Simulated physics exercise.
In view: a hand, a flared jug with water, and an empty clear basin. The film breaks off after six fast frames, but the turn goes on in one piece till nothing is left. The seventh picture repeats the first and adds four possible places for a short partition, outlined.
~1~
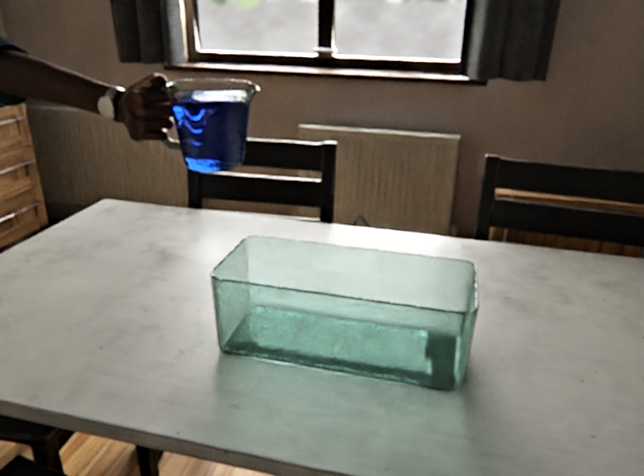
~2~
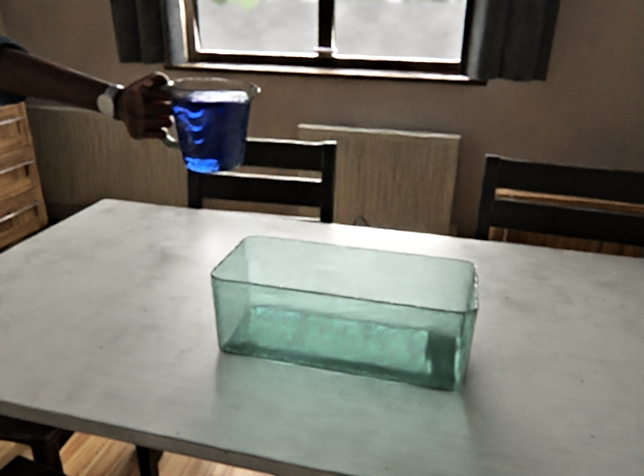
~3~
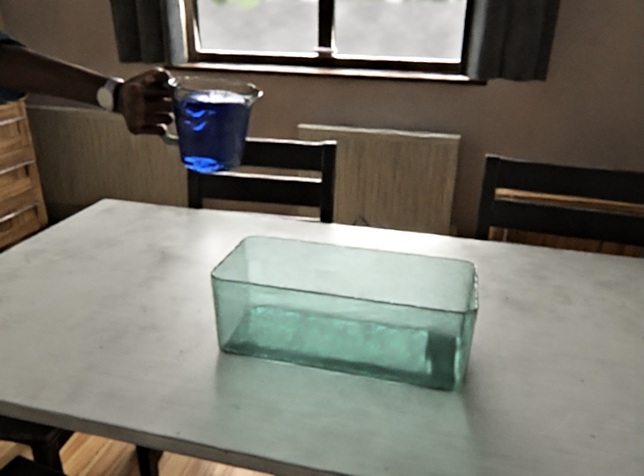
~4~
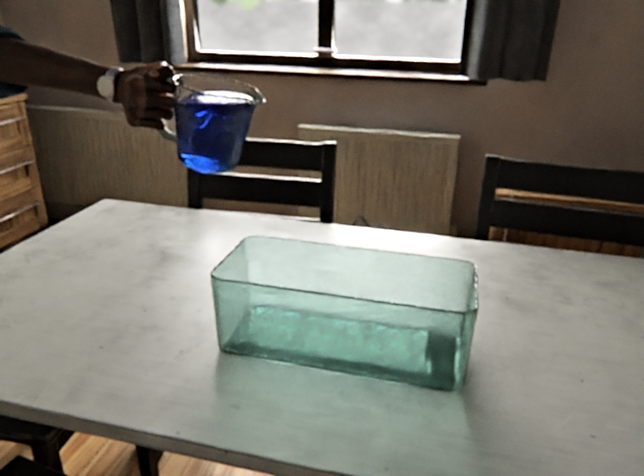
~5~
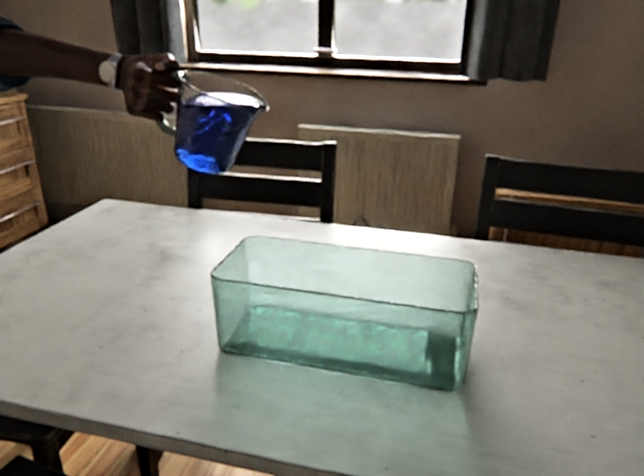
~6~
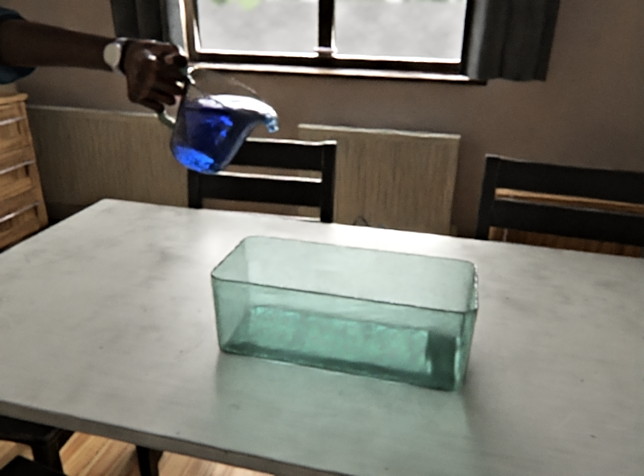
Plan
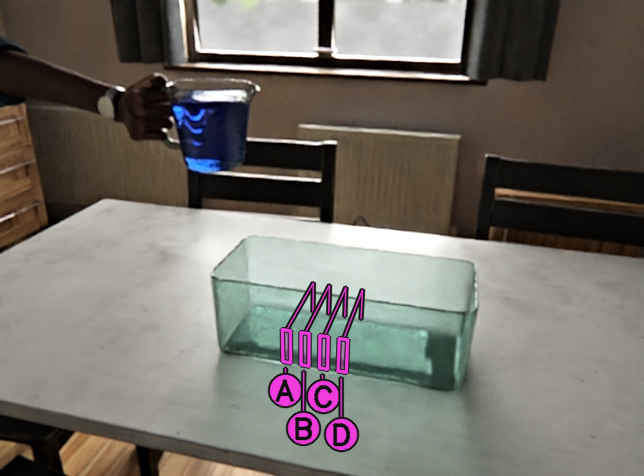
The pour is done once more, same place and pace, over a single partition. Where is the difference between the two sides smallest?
Place B does it best.
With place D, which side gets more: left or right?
More ends on the left.
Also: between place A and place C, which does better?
Place A.
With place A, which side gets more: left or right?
The right side.
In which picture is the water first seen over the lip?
In picture 6.
On the marked copy, A at (285, 368); B at (303, 371); C at (322, 374); D at (341, 378).
If A is chosen, about 18 % ends left of the wall and 81 % right of it.
If B is chosen, about 51 % ends left of the wall and 48 % right of it.
If C is chosen, about 89 % ends left of the wall and 8 % right of it; 3 % is lost outside.
If D is chosen, about 93 % ends left of the wall and 4 % right of it; 3 % is lost outside.
